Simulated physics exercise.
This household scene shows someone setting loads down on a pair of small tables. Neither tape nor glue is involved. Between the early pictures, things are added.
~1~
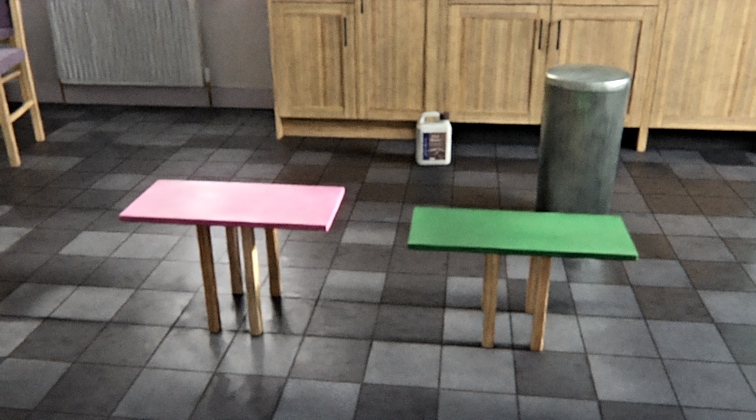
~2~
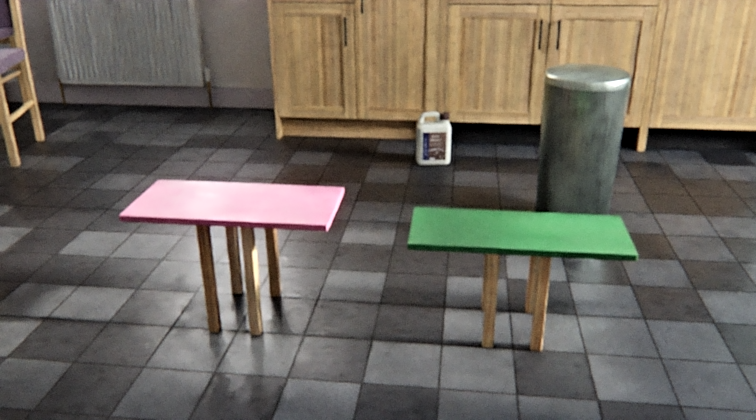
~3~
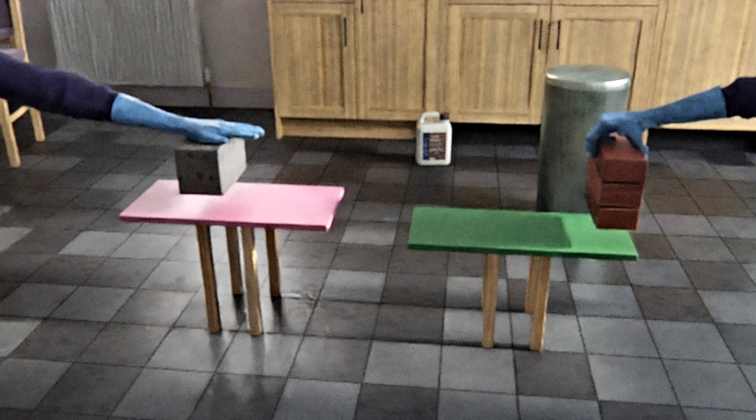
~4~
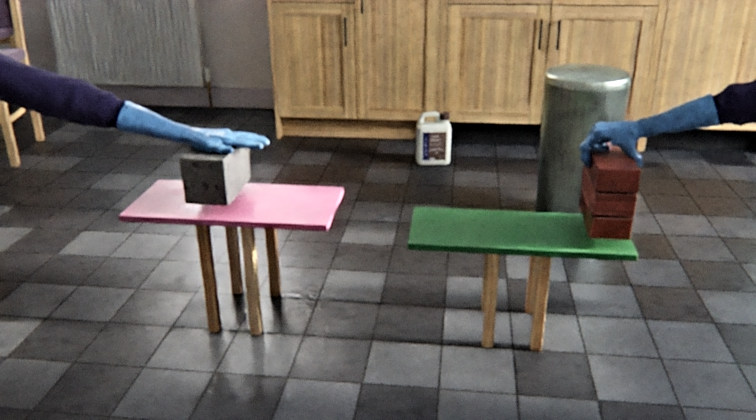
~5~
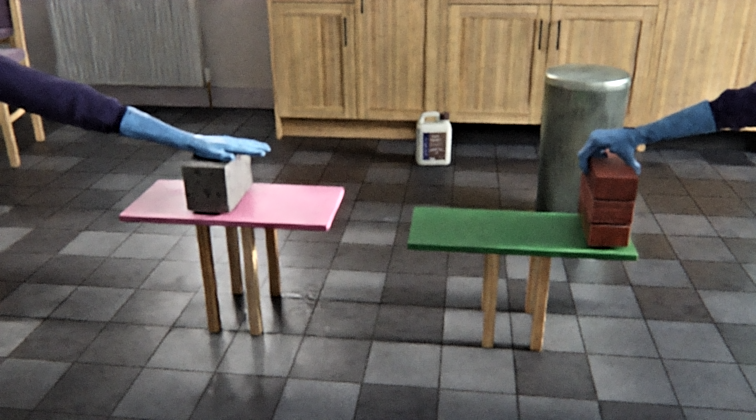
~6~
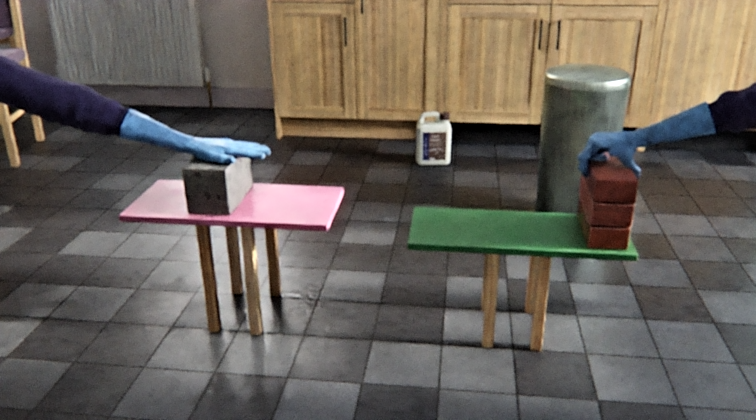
In a kitchen, two gloved hands lower a grey block and red bricks onto small tables.
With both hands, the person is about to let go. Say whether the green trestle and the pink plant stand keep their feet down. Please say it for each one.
Chances are the green trestle will go down; chances are the pink plant stand won't go down.
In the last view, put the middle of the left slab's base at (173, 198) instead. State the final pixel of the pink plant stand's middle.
It comes to a stop at (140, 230).
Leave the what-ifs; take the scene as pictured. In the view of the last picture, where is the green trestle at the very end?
The middle ends up near (624, 258).
Then, 0.48 s past the last view, green trestle leaning 26° off how it started near (572, 234); pink plant stand at rest near (236, 204).
Finally, the green trestle goes over, near (624, 259); the pink plant stand keeps steady, near (236, 204).
